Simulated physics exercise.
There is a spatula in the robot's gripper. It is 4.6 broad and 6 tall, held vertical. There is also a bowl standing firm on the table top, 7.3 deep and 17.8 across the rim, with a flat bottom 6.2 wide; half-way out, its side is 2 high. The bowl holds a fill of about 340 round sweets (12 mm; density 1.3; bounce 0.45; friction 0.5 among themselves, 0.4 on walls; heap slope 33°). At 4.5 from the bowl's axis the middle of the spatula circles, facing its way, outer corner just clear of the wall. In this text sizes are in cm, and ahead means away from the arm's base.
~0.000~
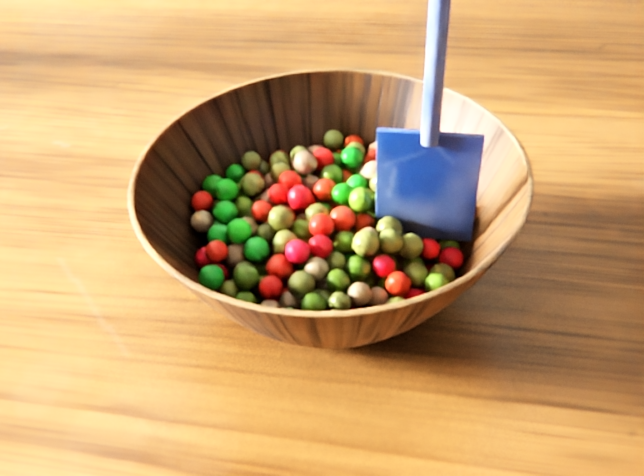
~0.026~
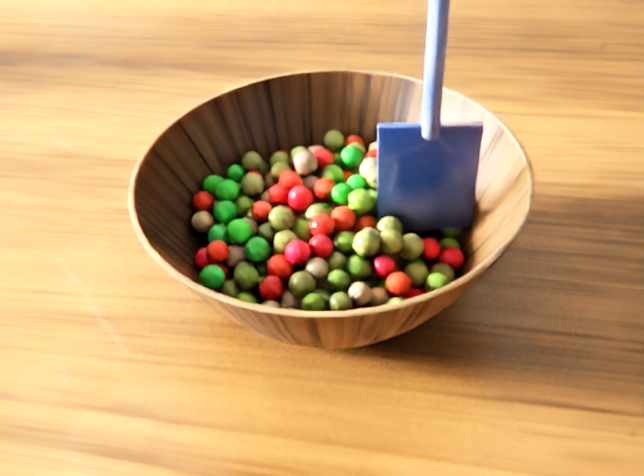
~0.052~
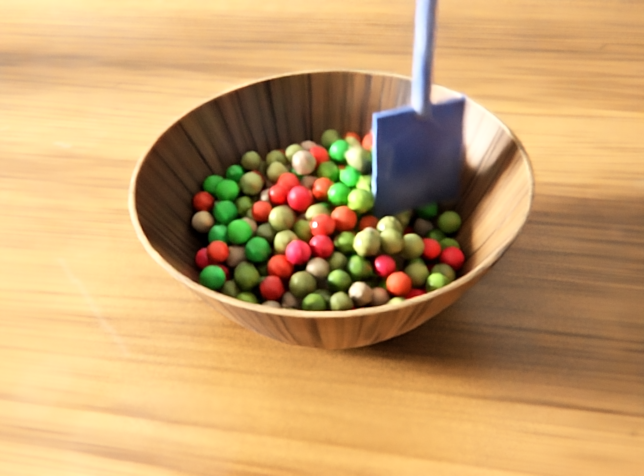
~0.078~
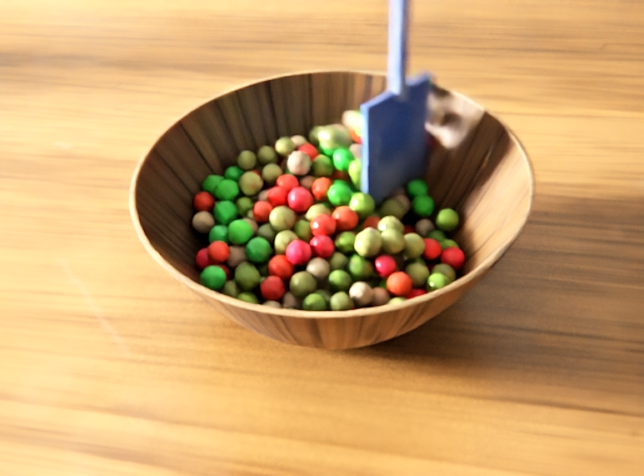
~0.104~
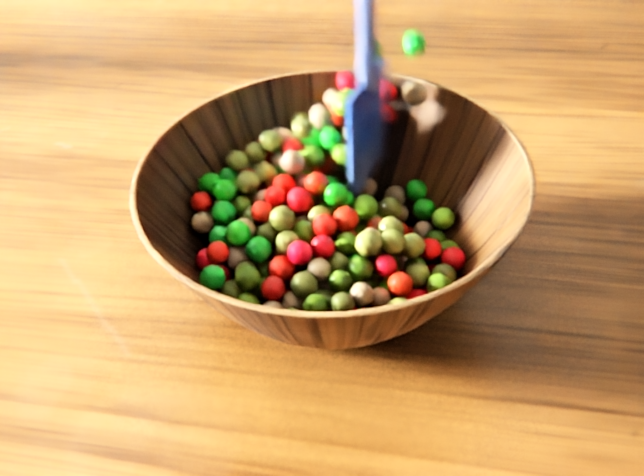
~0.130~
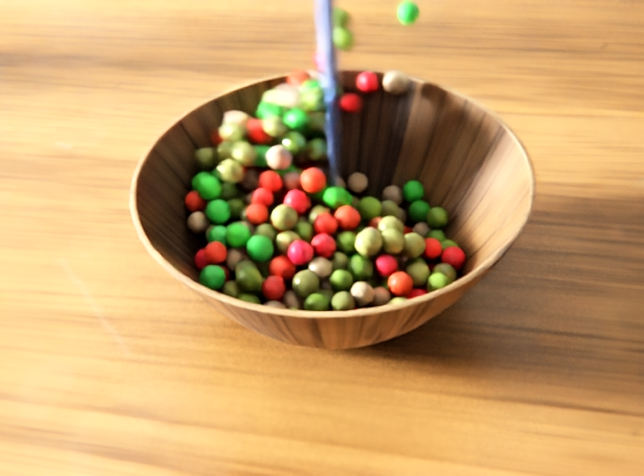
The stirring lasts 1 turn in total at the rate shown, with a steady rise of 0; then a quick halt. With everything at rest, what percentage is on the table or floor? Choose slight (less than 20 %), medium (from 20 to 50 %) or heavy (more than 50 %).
The share is medium.
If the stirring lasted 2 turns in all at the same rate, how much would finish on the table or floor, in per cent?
It would be around 40 per cent.
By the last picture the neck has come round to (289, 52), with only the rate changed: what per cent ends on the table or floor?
Roughly 35 per cent.
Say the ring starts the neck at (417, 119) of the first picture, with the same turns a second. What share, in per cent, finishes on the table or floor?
About 30 percent ends up on the table or floor.
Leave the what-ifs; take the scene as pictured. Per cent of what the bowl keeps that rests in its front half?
Around 35 percent of it.
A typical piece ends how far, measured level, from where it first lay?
About 6 centimetres.
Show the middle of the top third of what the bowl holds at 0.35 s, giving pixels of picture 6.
Centre estimate: (421, 247).
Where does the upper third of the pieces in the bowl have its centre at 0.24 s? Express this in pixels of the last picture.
Roughly at (232, 234).
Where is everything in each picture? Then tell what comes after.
The first picture shows the spatula neck at (433, 102), 0° round; upper third of the load around (321, 211), from x 200 to 455, top at y 140; 335 in the bowl.
The second picture shows the spatula neck at (433, 94), 8° round; upper third of the load around (322, 208), from x 205 to 455, top at y 140.
The third picture shows the spatula neck at (424, 76), 29° round; upper third of the load around (322, 200), from x 205 to 450, top at y 140.
The fourth picture shows the spatula neck at (400, 59), 52° round; upper third of the load around (320, 200), from x 205 to 455, top at y 90.
The fifth picture shows the spatula neck at (367, 50), 76° round; upper third of the load around (316, 190), from x 200 to 455, top at y 45; 334 in the bowl, 1 in flight or on the tool.
The sixth picture shows the spatula neck at (329, 47), 99° round; upper third of the load around (292, 181), from x 195 to 455, top at y 15; 333 in the bowl, 2 in flight or on the tool.
After 0.24 s, 196° round, highest piece 11 above the table; 314 in the bowl, 1 on the table or floor, 20 in flight or on the tool.
After 0.35 s, 293° round, highest piece 11 above the table; 278 in the bowl, 20 on the table or floor, 37 in flight or on the tool.
After 0.60 s, 0° round, highest piece 7 above the table; 235 in the bowl, 98 on the table or floor, 2 in flight or on the tool.
After 1.30 s, 0° round, highest piece 6 above the table; 235 in the bowl, 100 on the table or floor.
In the end, 235 in the bowl, 100 on the table or floor. That is 30 % on the table or floor.
